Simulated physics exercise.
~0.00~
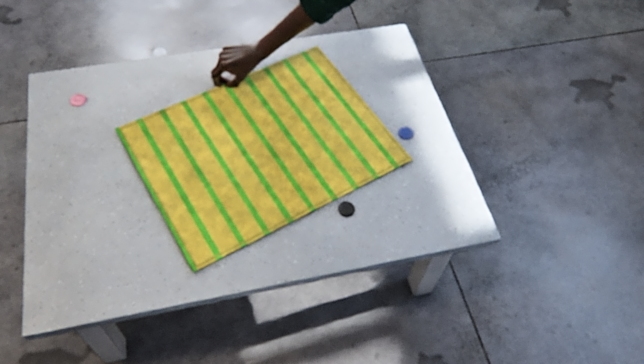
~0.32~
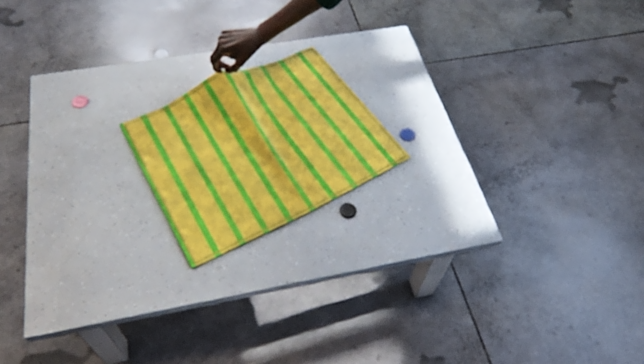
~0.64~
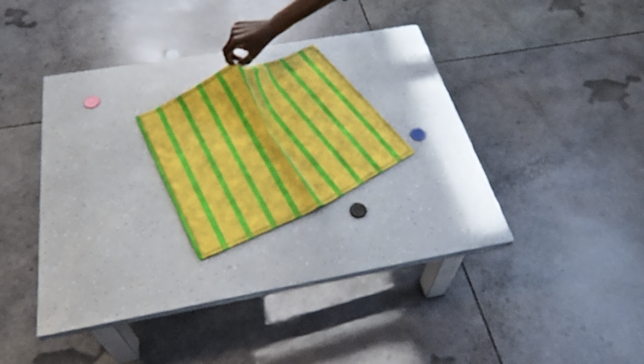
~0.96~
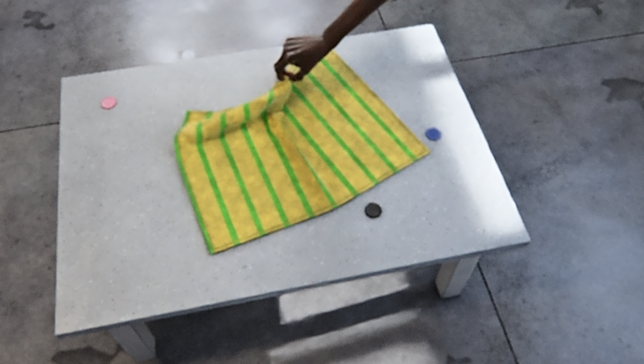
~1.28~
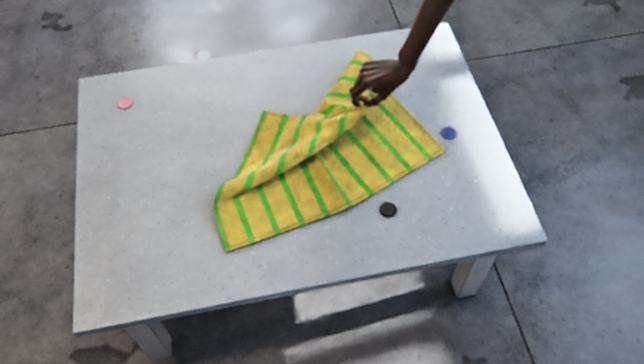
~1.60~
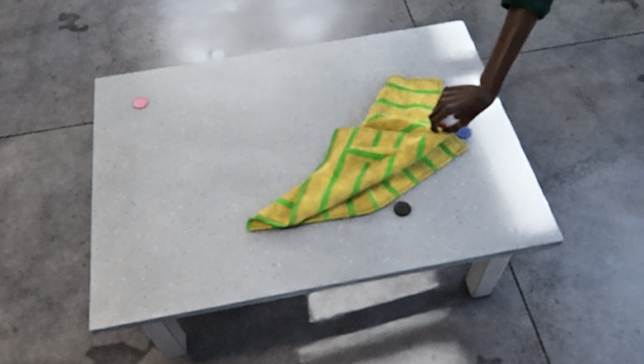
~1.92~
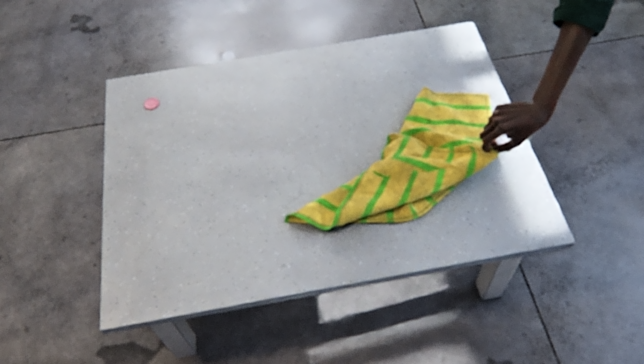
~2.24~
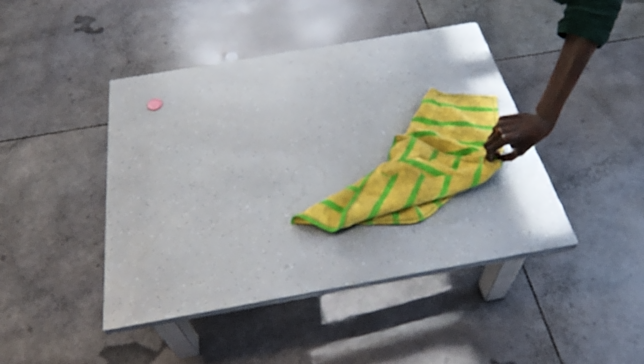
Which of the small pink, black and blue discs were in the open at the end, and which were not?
Only the pink disc stayed in the open. The black and blue discs both ended up hidden under the striped cloth.
